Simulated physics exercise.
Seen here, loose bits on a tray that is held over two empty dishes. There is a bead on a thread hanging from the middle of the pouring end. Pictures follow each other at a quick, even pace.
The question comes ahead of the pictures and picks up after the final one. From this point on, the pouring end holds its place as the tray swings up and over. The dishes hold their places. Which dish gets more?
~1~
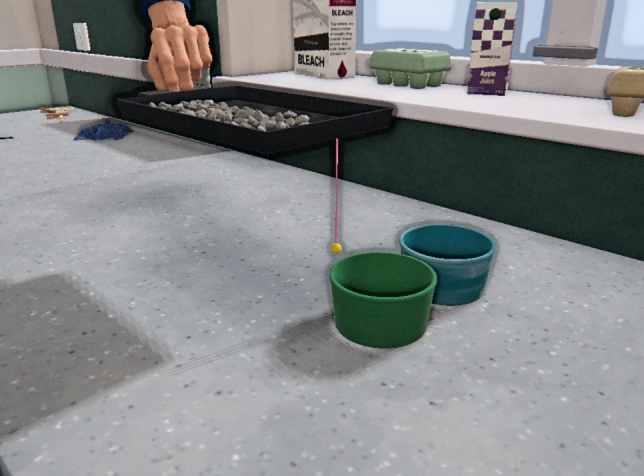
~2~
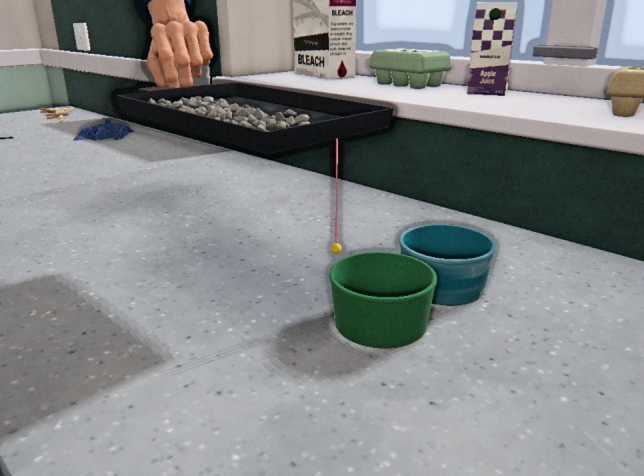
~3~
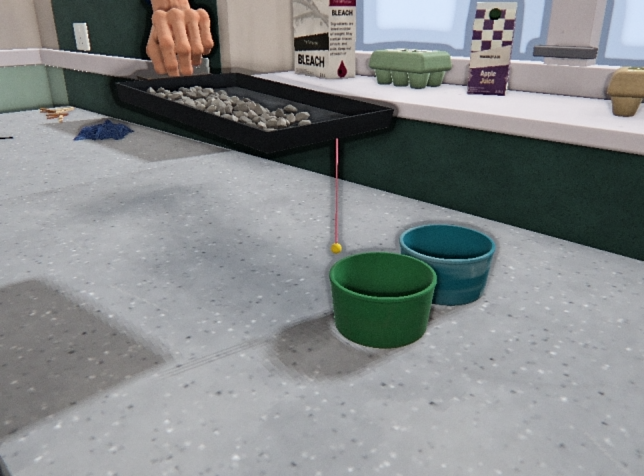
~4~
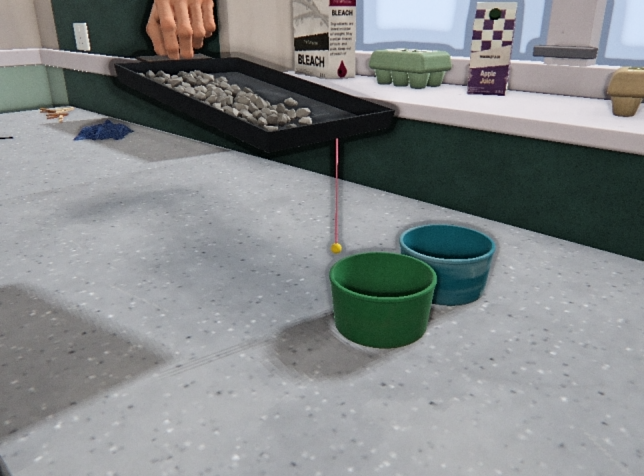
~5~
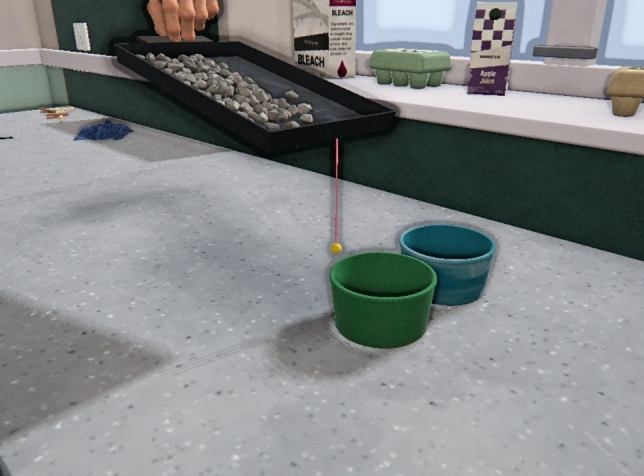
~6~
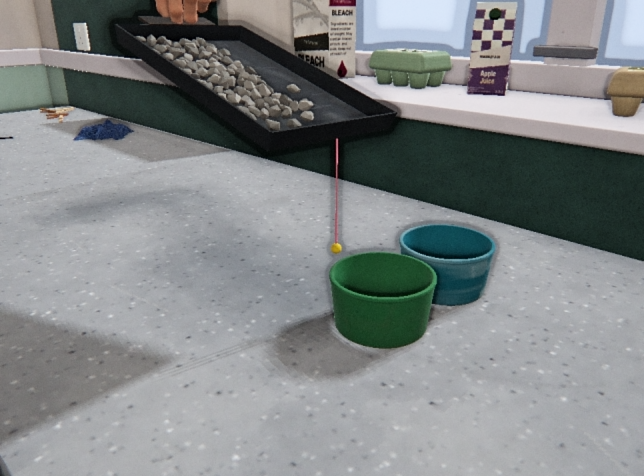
More will pour into the dish on the left side.
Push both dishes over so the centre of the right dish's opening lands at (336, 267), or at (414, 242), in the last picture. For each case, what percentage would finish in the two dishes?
You'd get 20 per cent first and 60 per cent second.
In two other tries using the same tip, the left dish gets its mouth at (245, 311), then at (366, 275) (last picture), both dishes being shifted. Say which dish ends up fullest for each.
For the first position it is the one at right; for the second, the one at left.
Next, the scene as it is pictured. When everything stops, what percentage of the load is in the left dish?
About 60 %.
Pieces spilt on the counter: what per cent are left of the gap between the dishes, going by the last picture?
Some 60 %.
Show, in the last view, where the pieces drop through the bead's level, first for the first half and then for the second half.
Near (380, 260) and later near (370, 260).
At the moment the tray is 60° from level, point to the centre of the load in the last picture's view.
(326, 111).
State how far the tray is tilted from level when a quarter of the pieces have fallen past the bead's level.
A tilt of roughly 80°.
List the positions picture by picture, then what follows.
In the first picture, corners of the pouring end (267, 131) and (389, 108), level; middle of the load (222, 118), bits of gravel; left dish (423, 312); right dish (485, 273); bead on its thread (336, 248).
In the second picture, corners of the pouring end (267, 131) and (389, 108), level; middle of the load (222, 116).
In the third picture, corners of the pouring end (268, 131) and (390, 109), tipped barely, level across its low end; middle of the load (222, 109).
In the fourth picture, corners of the pouring end (269, 130) and (391, 109), tipped a little, level across its low end; middle of the load (222, 99).
In the fifth picture, corners of the pouring end (271, 130) and (392, 110), tipped a little, level across its low end; middle of the load (223, 88).
In the sixth picture, corners of the pouring end (272, 130) and (393, 111), tipped clearly, level across its low end; middle of the load (224, 78); left dish (423, 312); right dish (485, 273).
Just after the last frame, tray tipped steeply; almost all on the tray; just a few in the air.
A moment on, tray tipped right over; roughly a third on the tray; roughly a quarter in the left dish; just a few in the right dish; roughly a quarter outside both; about a tenth in the air.
Further on, tray tipped past a quarter turn; roughly half in the left dish; about a tenth in the right dish; roughly a third outside both.
When it is over, tray tipped past a quarter turn; roughly half in the left dish; about a tenth in the right dish; roughly a third outside both.
